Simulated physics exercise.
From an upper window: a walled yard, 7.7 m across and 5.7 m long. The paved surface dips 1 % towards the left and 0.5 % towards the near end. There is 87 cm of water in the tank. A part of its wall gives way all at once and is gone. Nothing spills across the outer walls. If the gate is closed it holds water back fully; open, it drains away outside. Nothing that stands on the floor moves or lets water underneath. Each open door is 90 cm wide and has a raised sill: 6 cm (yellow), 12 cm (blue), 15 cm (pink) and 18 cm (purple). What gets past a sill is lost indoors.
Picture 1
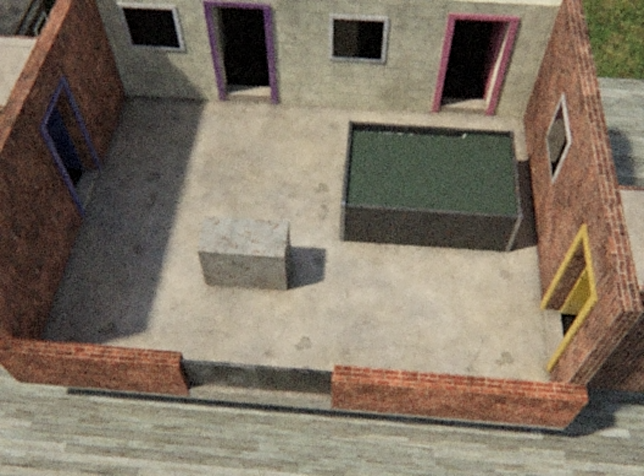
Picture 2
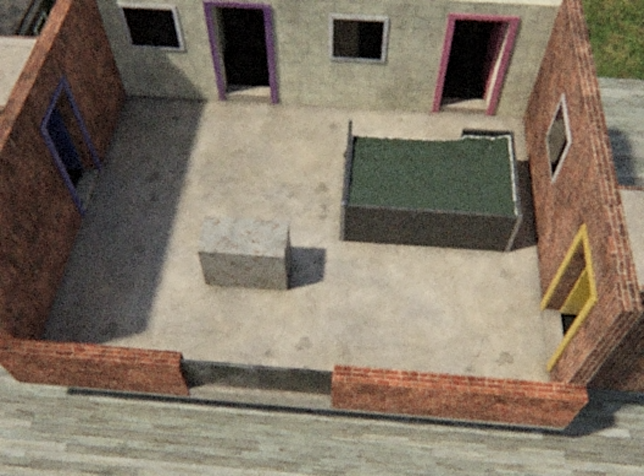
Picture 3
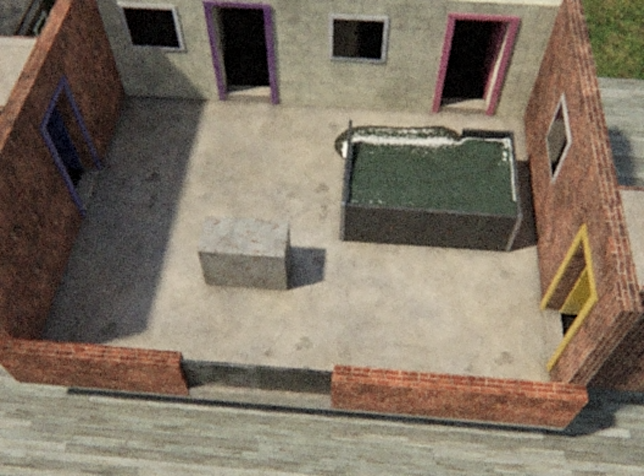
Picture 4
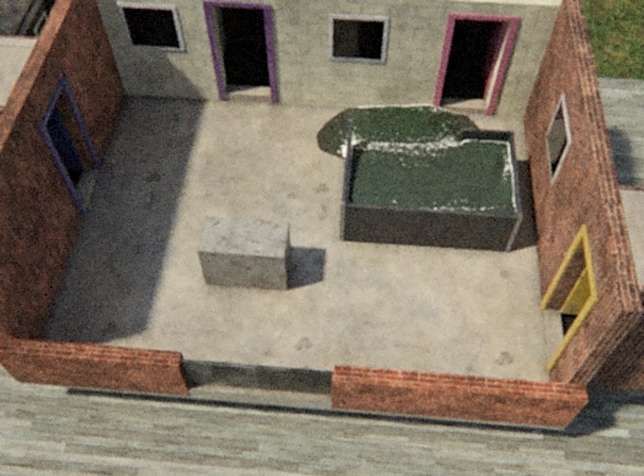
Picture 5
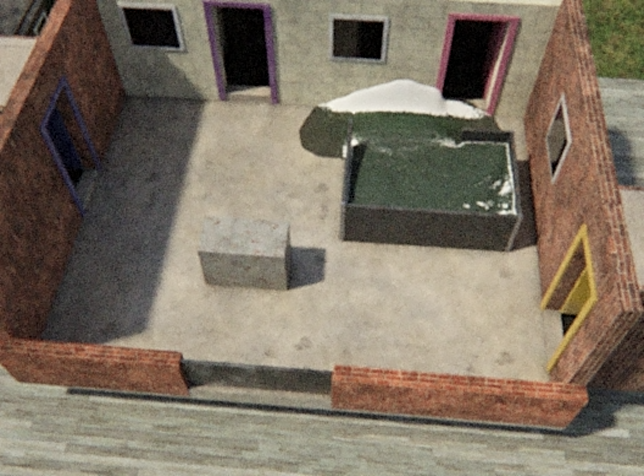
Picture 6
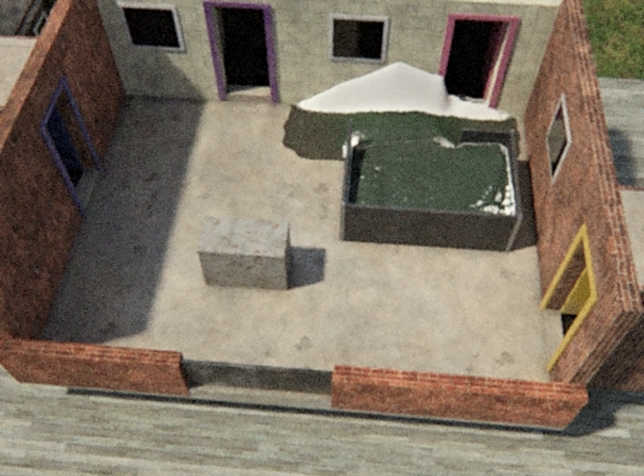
To begin with, a dark tank full of green water stands still in a walled yard, near a grey block. Part of its far wall vanishes, and water pours out behind it, spreading leftward and back across the paving, then rising in white foam against the rear wall.
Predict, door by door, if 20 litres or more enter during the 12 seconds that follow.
Within that time: At the yellow door it stays under the limit; at the blue door it goes over the limit; at the pink door it passes the limit; at the purple door it keeps below the limit.
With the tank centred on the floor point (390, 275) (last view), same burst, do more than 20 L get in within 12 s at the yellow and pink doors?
Then: Yellow above, pink past it.
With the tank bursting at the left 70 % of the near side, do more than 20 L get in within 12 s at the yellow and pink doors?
Against that limit: Yellow past it, pink under.
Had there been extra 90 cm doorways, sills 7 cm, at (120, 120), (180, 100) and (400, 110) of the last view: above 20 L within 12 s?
In turn: Past it, under, over.
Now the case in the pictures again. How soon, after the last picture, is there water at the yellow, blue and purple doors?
Yellow 1.8 s, blue 1.6 s, purple 0.3 s.
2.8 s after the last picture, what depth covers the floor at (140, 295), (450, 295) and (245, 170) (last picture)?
About 1, 0 and 4 cm.
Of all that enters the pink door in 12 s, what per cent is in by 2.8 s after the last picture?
Some 85 per cent by then.
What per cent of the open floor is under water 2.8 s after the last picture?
Near 60 per cent is wet.
Then, 0.7 s after the last picture water covers 20 % of the floor and is deepest (63 cm) near (395, 118); yellow door not reached, blue door not reached, pink door 36 cm at the sill, 94 L in, purple door 12 cm at the sill, 0 L in.
Then, 1.5 s after the last picture water covers 40 % of the floor and is deepest (44 cm) near (519, 118); yellow door not reached, blue door not reached, pink door 26 cm at the sill, 168 L in, purple door 14 cm at the sill, 0 L in.
Then, 2.8 s after the last picture water covers 60 % of the floor and is deepest (32 cm) near (500, 117); yellow door 8 cm at the sill, 0 L in, blue door 20 cm at the sill, 33 L in, pink door 26 cm at the sill, 206 L in, purple door 10 cm at the sill, 0 L in.
Then, 6.3 s after the last picture water covers 85 % of the floor and is deepest (20 cm) near (34, 361); yellow door 4 cm at the sill, 2 L in, blue door 11 cm at the sill, 59 L in, pink door 11 cm at the sill, 243 L in, purple door 5 cm at the sill, 0 L in.
Then, 11.3 s after the last picture water covers 100 % of the floor and is deepest (16 cm) near (126, 97); yellow door 6 cm at the sill, 4 L in, blue door 12 cm at the sill, 61 L in, pink door 6 cm at the sill, 243 L in, purple door 8 cm at the sill, 0 L in.
